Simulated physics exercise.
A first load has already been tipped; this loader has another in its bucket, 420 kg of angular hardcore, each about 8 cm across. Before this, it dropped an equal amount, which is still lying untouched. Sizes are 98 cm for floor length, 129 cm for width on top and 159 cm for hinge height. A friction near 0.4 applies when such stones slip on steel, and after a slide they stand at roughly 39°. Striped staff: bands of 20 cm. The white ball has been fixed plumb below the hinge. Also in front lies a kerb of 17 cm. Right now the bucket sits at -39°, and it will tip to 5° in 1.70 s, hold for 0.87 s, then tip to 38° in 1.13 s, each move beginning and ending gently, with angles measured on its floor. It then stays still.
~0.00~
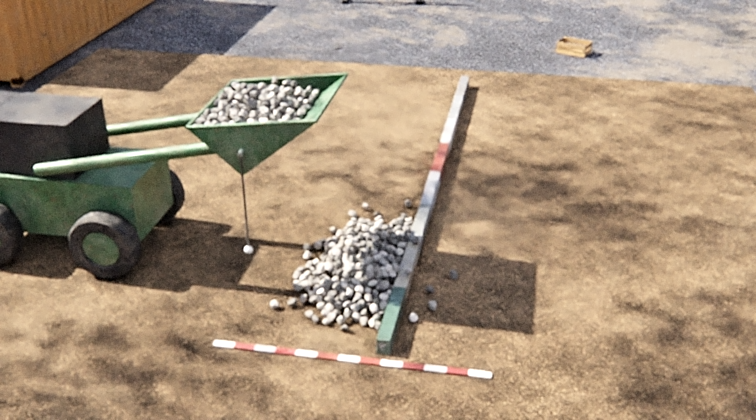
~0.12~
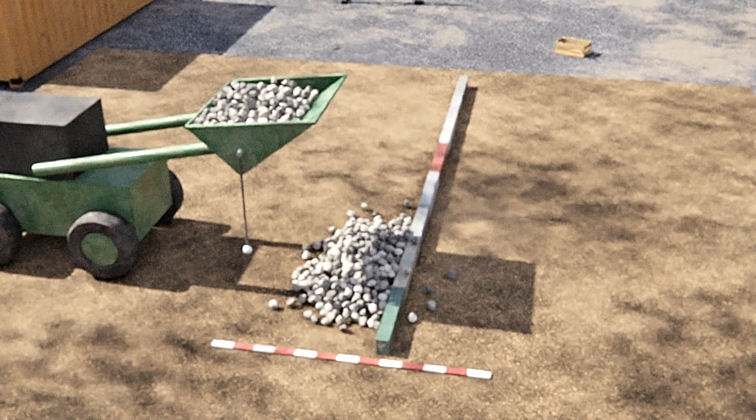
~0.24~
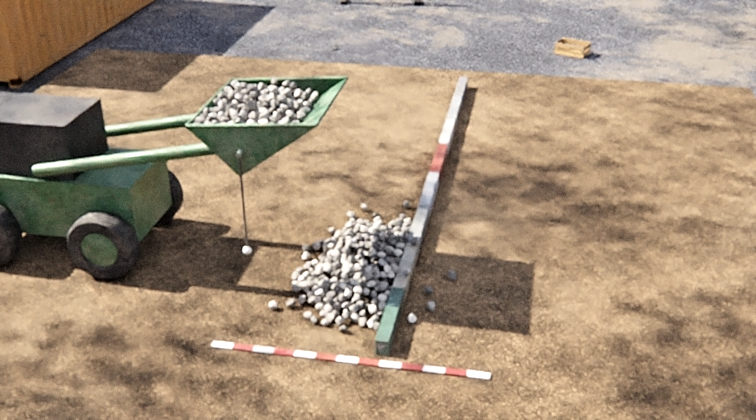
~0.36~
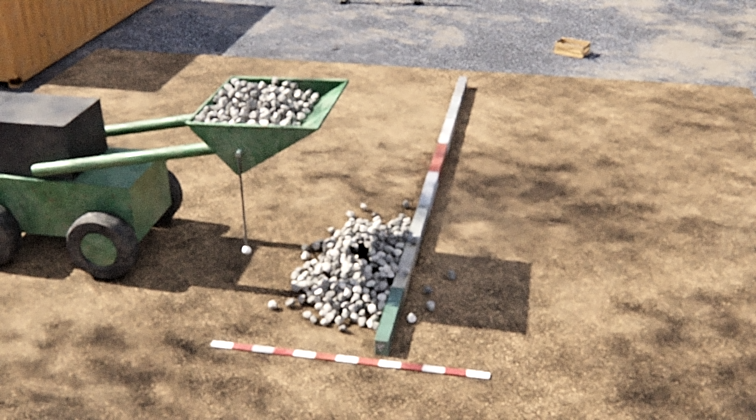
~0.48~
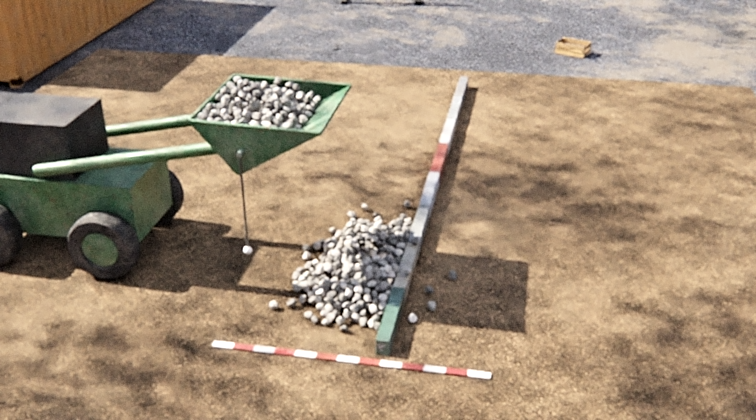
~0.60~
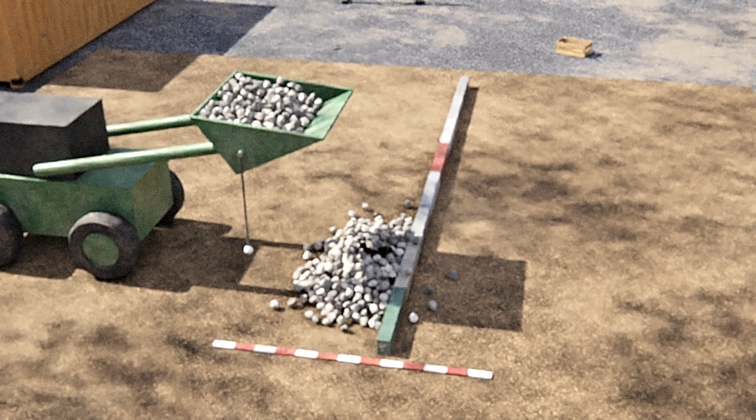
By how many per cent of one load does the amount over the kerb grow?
It grows by about 8 per cent of one load.
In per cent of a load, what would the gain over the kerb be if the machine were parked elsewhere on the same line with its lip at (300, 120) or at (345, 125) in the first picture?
I'd guess close to 0 per cent first and close to 25 per cent second.
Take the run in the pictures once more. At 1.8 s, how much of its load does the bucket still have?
100 %.
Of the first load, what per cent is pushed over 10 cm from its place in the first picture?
Estimate: 5 %, roughly.
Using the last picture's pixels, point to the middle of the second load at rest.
Roughly pixel (363, 254) in the last view.
After 1.3 s the floor is at -2°; in per cent of one load, 100 in the bucket, 99 on this side of the kerb, 1 over the kerb; the foremost stones are at (419, 274).
After 1.8 s the floor is at 5°; in per cent of one load, 100 in the bucket, 99 on this side of the kerb, 1 over the kerb; the foremost stones are at (419, 274).
After 4.2 s the floor is at 38°; in per cent of one load, 12 in the bucket, 186 on this side of the kerb, 1 over the kerb; the foremost stones are at (424, 274).
After 7.0 s the floor is at 38°; in per cent of one load, 0 in the bucket, 191 on this side of the kerb, 9 over the kerb; the foremost stones are at (475, 288). Net gain over the kerb, 8.
